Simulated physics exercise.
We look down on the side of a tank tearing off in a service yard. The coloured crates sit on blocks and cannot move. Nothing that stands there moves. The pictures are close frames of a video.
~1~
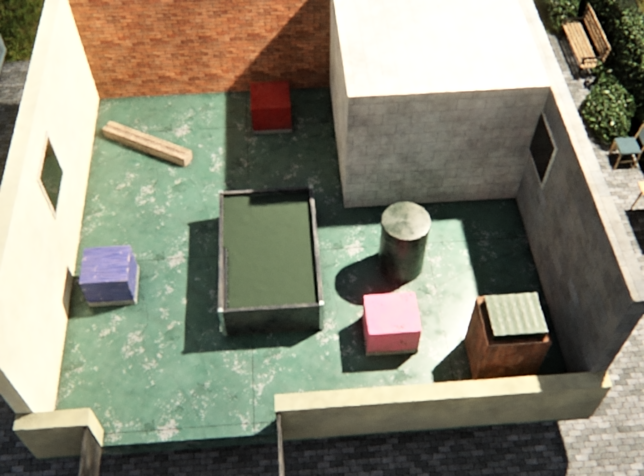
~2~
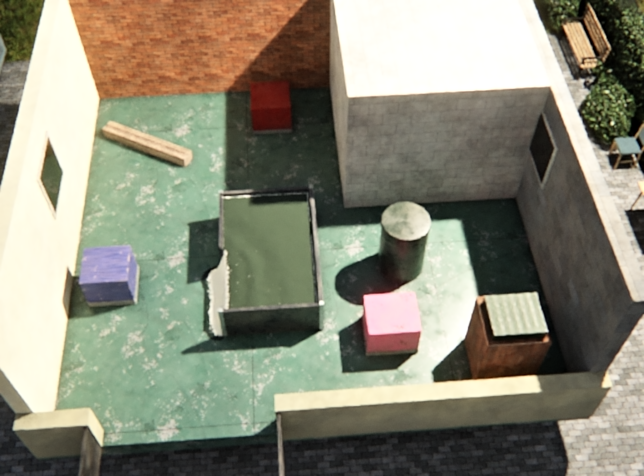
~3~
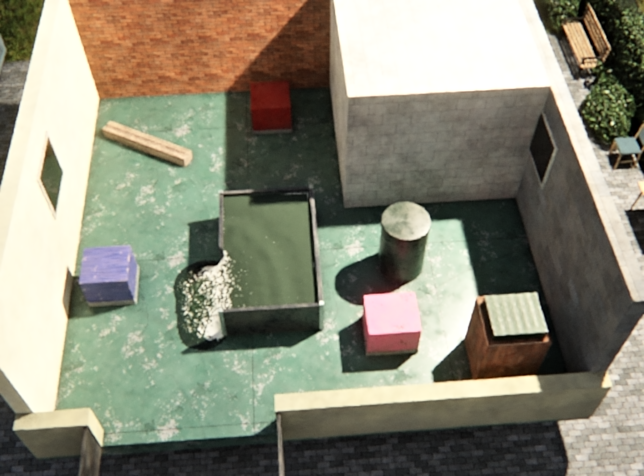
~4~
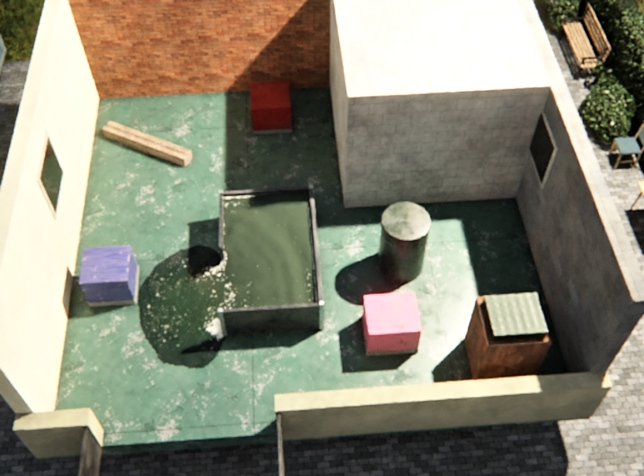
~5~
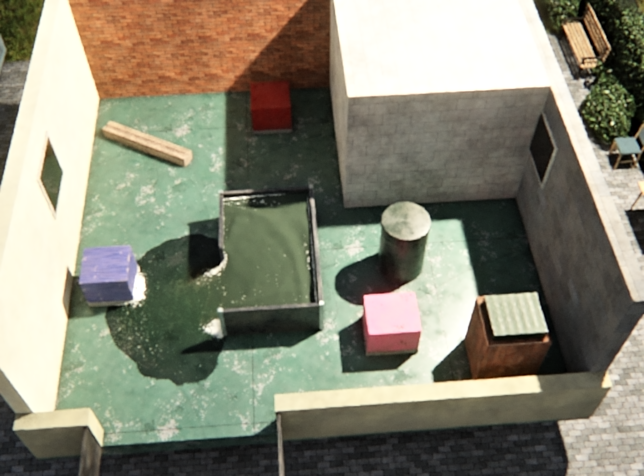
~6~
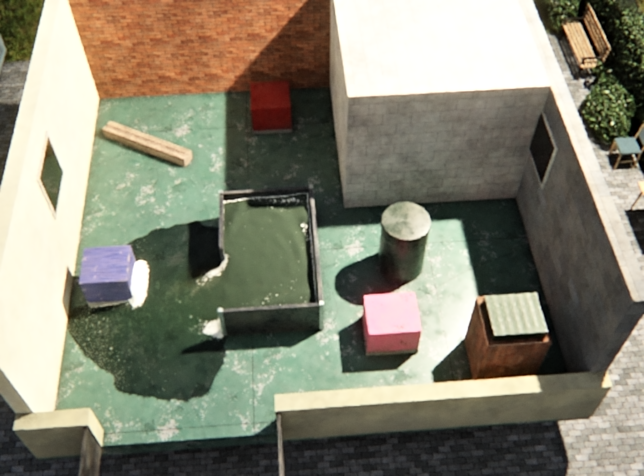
Dark green water sits still in an open tank in a walled yard, then breaks out through the tank's left side in a burst of white foam. It spreads left across the green floor as a dark pool, reaches the purple box and foams against it, while the level in the tank drops.
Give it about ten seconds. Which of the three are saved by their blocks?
In the end: The pink crate keeps dry; the red crate keeps dry; the blue crate is soaked.
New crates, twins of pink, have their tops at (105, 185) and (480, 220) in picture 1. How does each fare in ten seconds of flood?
In that order: Ends up wet, is spared.
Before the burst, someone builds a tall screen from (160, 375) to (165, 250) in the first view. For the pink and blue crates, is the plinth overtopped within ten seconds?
Then: Pink crate is safe, blue crate remains dry.
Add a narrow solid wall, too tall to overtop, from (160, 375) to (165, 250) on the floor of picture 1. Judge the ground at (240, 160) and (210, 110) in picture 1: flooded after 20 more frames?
One after the other: Covered, covered.
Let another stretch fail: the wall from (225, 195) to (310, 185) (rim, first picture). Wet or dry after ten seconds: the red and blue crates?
My reading: The red crate takes water; the blue crate takes water.
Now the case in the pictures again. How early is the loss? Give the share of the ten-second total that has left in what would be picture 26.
Near 25 in a hundred.
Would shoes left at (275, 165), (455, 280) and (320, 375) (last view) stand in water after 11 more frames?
One after the other: Clear, dry, no water.
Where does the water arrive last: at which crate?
It is the pink one.
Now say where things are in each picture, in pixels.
The first picture shows the open tank at (269, 248) is whole and still.
In the second picture, the front is at (213, 271), out from the gap at (226, 294).
In the third picture, the front is at (184, 276), out from the gap at (226, 295).
In the fourth picture, the front is at (147, 287), out from the gap at (226, 296).
In the fifth picture, the front is at (113, 324), out from the gap at (226, 296).
In the sixth picture, water pours out at (226, 296) and has run to (75, 327).
A moment on, water covers 20 % of the floor; the pink crate not reached, the red crate not reached, the blue crate water round its plinth.
Next, water covers 30 % of the floor; the pink crate not reached, the red crate not reached, the blue crate water round its plinth.
Then, water covers 40 % of the floor; the pink crate not reached, the red crate water round its plinth, the blue crate water round its plinth.
Later, water covers 60 % of the floor; the pink crate water round its plinth, the red crate water round its plinth, the blue crate water round its plinth.
In the end, water covers 75 % of the floor; the pink crate stayed above the water, the red crate stayed above the water, the blue crate was topped.
